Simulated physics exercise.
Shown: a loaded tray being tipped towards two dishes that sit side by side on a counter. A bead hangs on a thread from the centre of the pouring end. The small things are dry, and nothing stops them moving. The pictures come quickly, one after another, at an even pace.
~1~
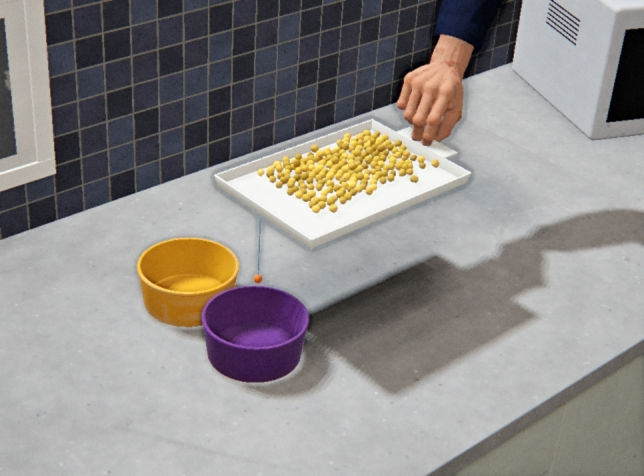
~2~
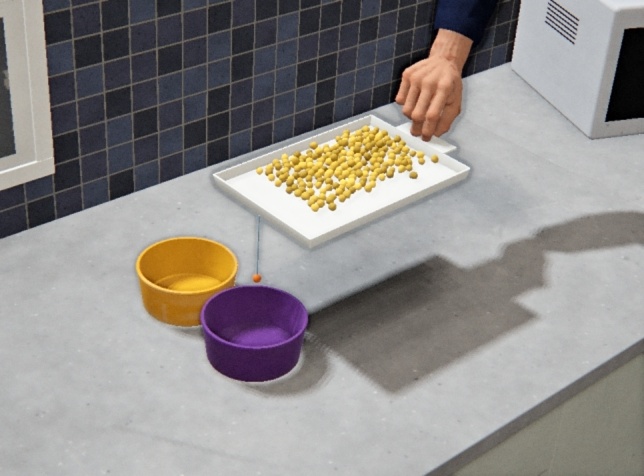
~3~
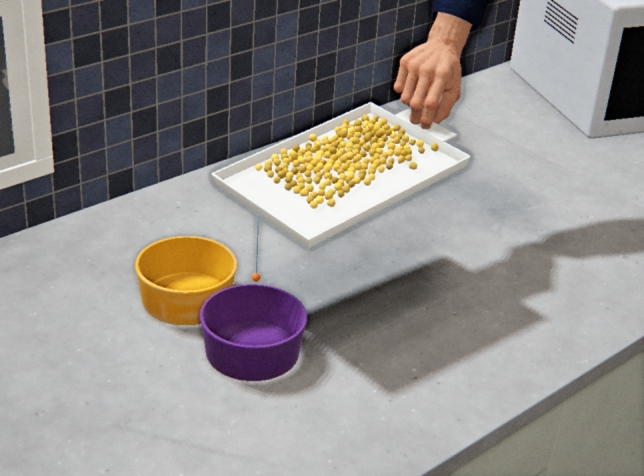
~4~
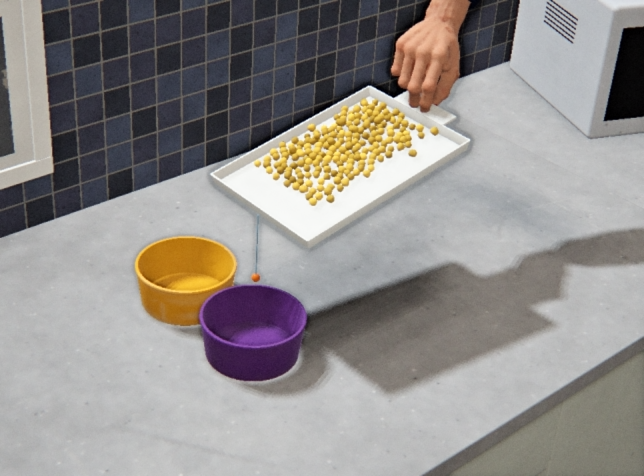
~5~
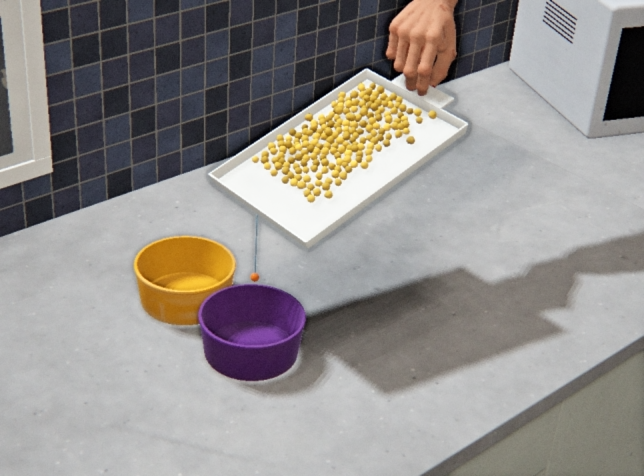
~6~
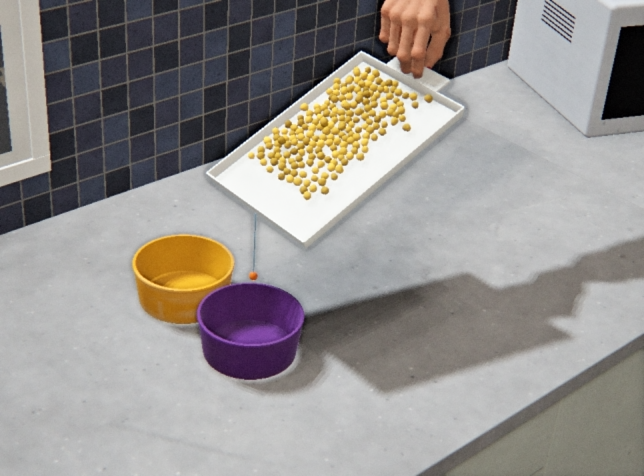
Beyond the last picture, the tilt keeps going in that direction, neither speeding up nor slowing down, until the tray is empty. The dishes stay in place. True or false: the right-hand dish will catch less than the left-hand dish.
False, the right-hand dish catches more.
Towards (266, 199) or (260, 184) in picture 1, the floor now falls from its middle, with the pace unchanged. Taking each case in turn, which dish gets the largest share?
First: The dish at left. Second: The dish at left.
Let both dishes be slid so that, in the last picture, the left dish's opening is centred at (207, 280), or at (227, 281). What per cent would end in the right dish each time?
About 40 per cent first, then about 20 per cent.
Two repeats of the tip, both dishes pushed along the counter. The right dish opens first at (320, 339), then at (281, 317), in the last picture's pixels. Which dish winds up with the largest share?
First place: The leftmost dish. Second place: The rightmost dish.
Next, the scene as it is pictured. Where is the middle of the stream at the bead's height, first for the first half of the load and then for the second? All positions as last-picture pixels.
First close to (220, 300), next close to (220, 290).
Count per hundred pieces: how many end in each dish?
Left about 20, right about 60 in a hundred.
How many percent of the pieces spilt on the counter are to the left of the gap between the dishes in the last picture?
Close to 70 in a hundred.
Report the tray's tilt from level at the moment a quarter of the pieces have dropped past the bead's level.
Around 85 degrees of turn.
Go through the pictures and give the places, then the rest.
The first picture shows corners of the pouring end near (218, 175) and (312, 238), level; middle of the load near (340, 165), puffed corn balls; left dish near (148, 296); right dish near (214, 350); bead on its thread near (258, 279).
The second picture shows corners of the pouring end near (217, 175) and (310, 237), level; middle of the load near (339, 162).
The third picture shows corners of the pouring end near (215, 174) and (309, 237), tipped barely, level across its low end; middle of the load near (338, 155).
The fourth picture shows corners of the pouring end near (214, 174) and (308, 238), tipped a little, level across its low end; middle of the load near (337, 145).
The fifth picture shows corners of the pouring end near (212, 174) and (306, 239), tipped clearly, level across its low end; middle of the load near (334, 135).
The sixth picture shows corners of the pouring end near (210, 172) and (304, 239), tipped clearly, level across its low end; middle of the load near (330, 126); left dish near (143, 293); right dish near (209, 347).
Shortly afterwards, tray tipped steeply; the bulk on the tray; only a few in the right dish; a little in the air.
Next, tray tipped past a quarter turn; near two thirds on the tray; near a quarter in the right dish; a little in the left dish; a little outside both; only a few in the air.
Some moments later, tray tipped past a quarter turn; near half in the right dish; near a quarter in the left dish; near a quarter outside both.
In the end, tray tipped past a quarter turn; near half in the right dish; near a quarter in the left dish; near a quarter outside both.
